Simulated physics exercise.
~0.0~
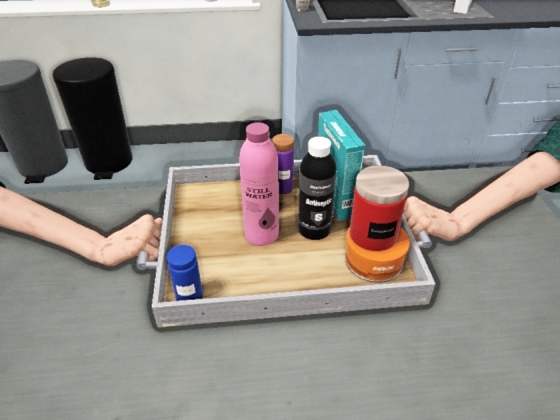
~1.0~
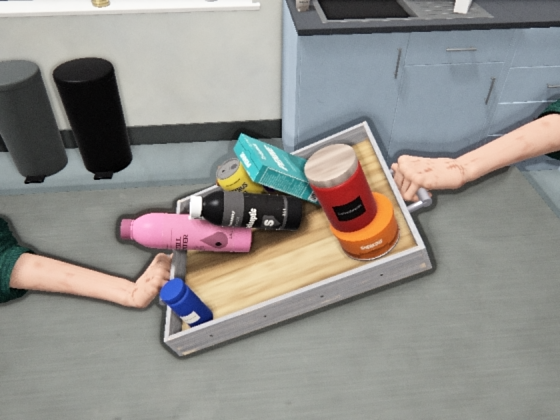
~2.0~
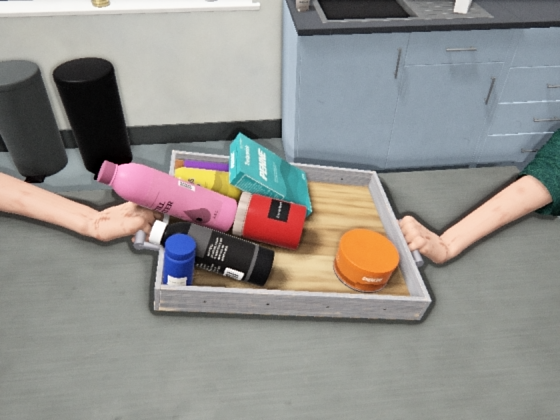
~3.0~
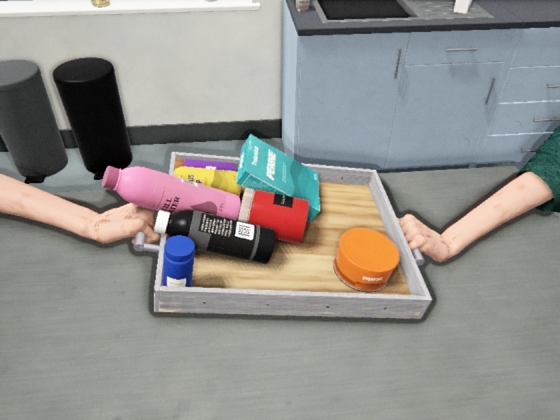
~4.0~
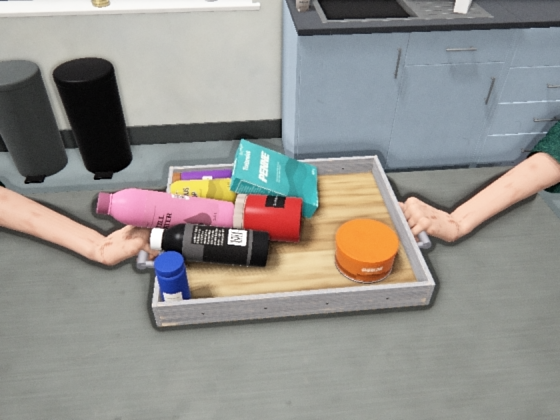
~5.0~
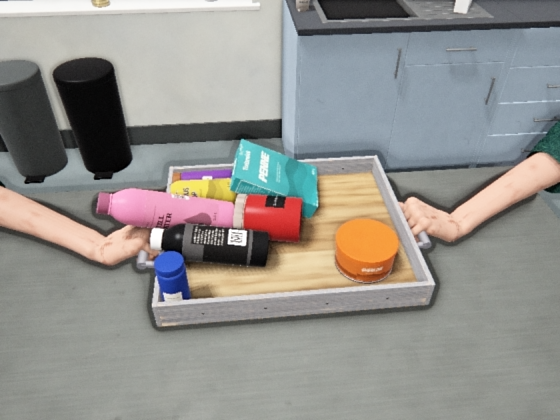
In a kitchen with blue cabinets and two dark bins by the wall, a fixed, slightly raised view shows two hands holding a wooden tray with a pale rim. A pink bottle, black bottle, purple shaker, turquoise packet and red jar stand on it, with a blue shaker at the front left and an orange tub at the right. The hands tip the tray steeply down to the left, and the bottles topple leftward. As it tilts back the other way, the red jar falls too. The tray levels, leaving only the blue shaker and orange tub upright, while a yellow can lies among the fallen items.
